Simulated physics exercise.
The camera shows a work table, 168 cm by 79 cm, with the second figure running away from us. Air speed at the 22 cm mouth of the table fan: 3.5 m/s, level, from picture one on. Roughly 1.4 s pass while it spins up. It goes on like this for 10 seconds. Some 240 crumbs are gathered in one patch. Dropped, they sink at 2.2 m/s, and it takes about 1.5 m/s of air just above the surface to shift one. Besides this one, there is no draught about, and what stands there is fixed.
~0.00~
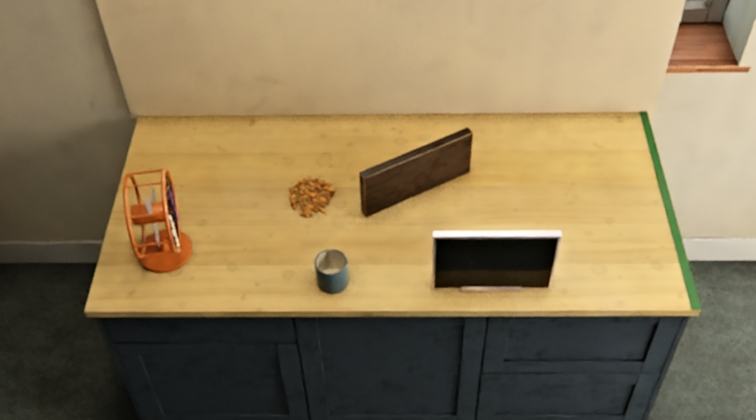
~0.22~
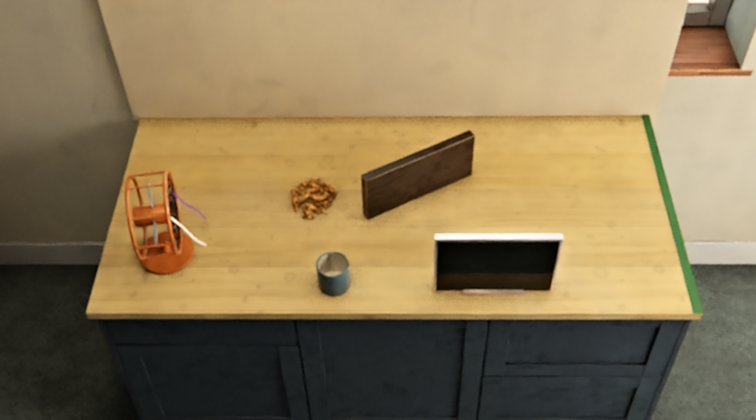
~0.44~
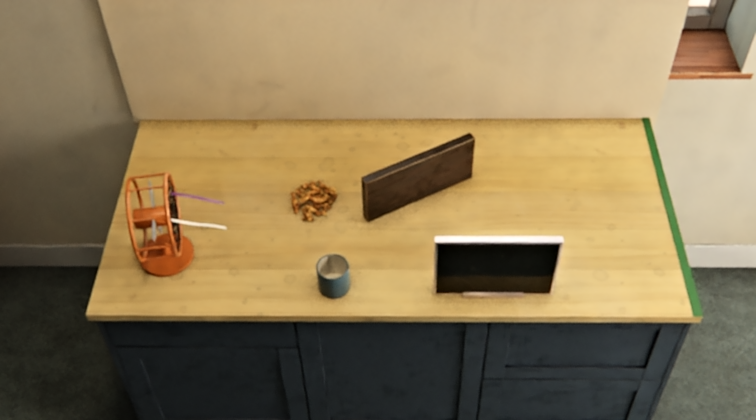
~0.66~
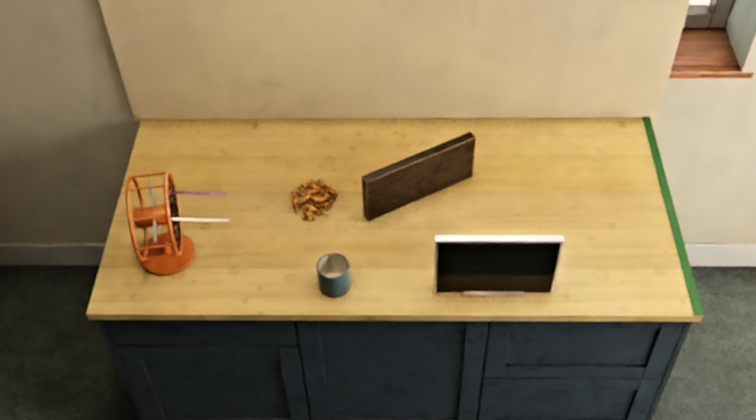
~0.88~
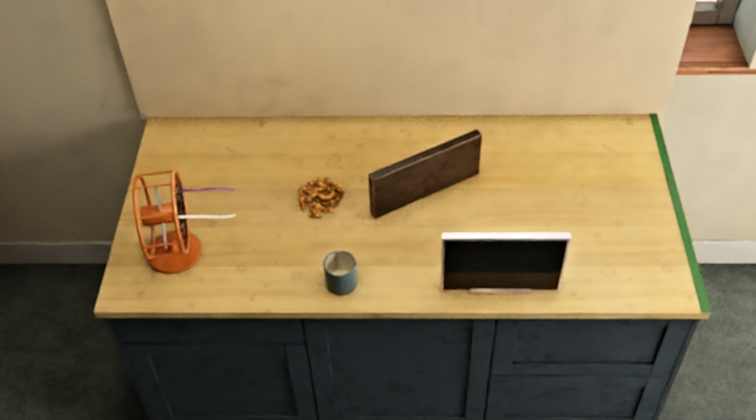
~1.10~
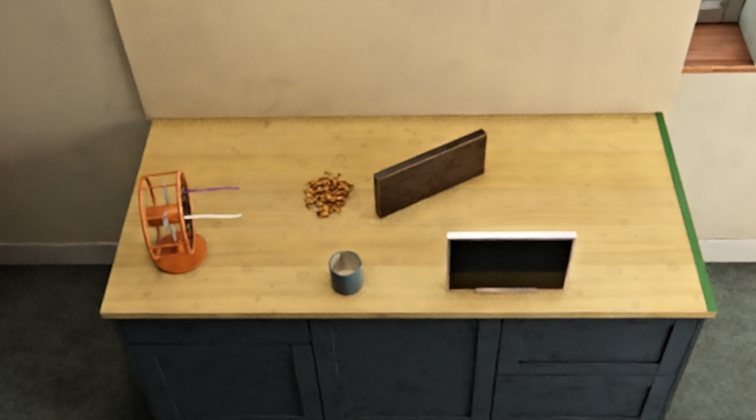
On a wooden worktop, an orange fan's ribbons lifting and streaming to the right, then a patch of brown crumbs beginning to shift.
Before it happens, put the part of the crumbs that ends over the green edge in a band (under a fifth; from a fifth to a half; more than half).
My guess: The fraction over that edge will be under the one-fifth mark.
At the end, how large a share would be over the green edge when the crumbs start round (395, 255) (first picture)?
It would come to some 30 in a hundred.
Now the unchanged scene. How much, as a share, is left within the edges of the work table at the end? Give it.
It comes to about 100 % at the end.
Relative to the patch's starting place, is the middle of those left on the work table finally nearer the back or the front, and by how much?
It drifted toward the rear, roughly 10 cm.
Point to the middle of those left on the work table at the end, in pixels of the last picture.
Centre point: About (352, 174).
After 2.0 s, 81 % are on the move or not yet settled, 0 % are over the green edge; the middle of those still in play is near (344, 185).
After 3.2 s, 80 % are on the move or not yet settled, 0 % are over the green edge; the middle of those still in play is near (345, 181).
After 5.5 s, 77 % are on the move or not yet settled, 0 % are over the green edge; the middle of those still in play is near (345, 181).
After 10.0 s, at the end, 0 % are over the green edge; the middle of those still in play is near (352, 174).
